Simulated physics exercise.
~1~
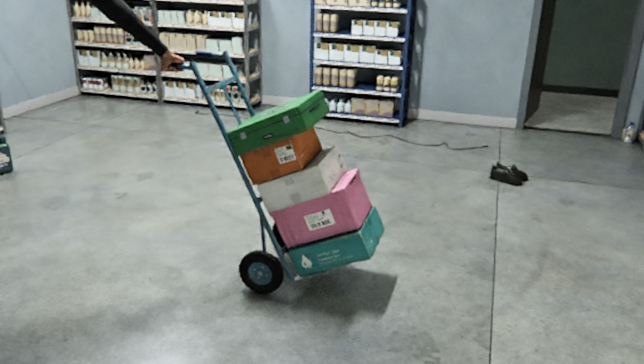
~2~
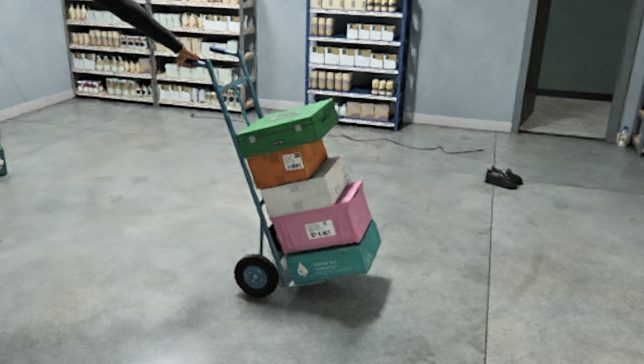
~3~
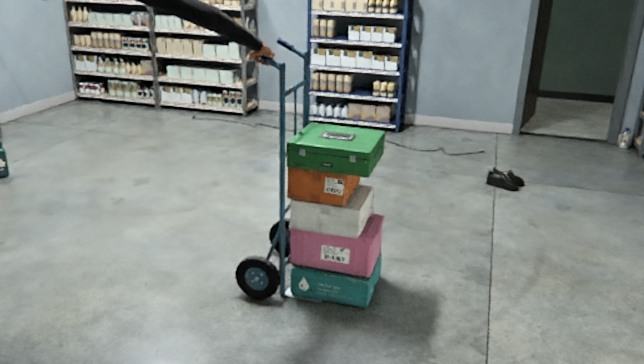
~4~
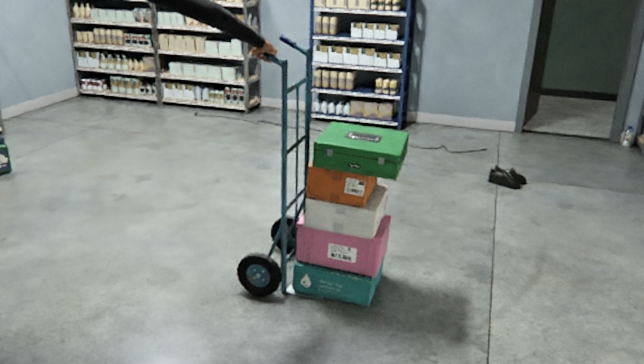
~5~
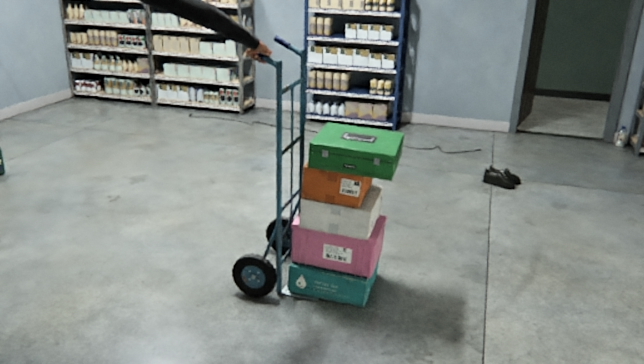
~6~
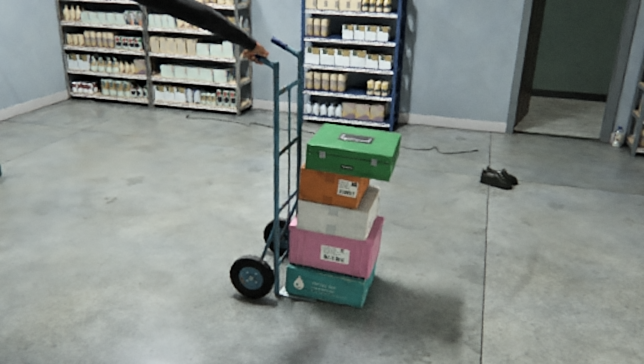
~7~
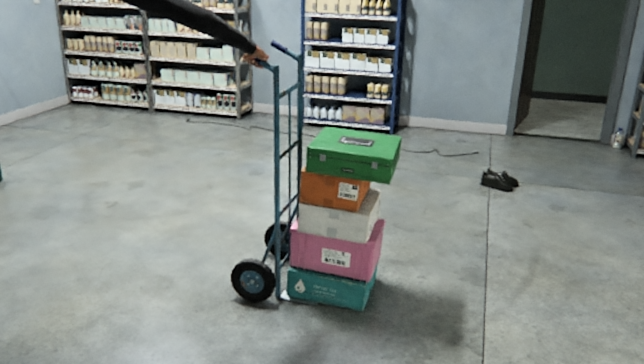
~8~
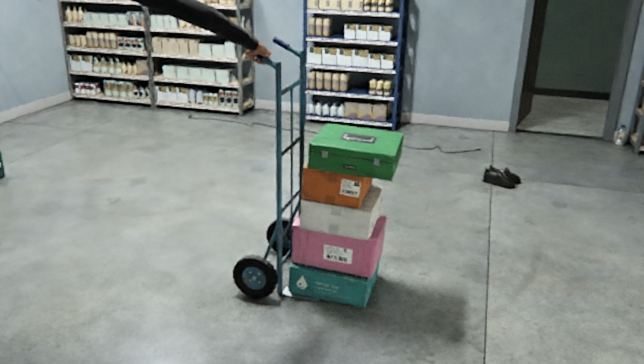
In a storeroom, a hand tips a loaded hand truck upright, and the stacked boxes shift but stay up.
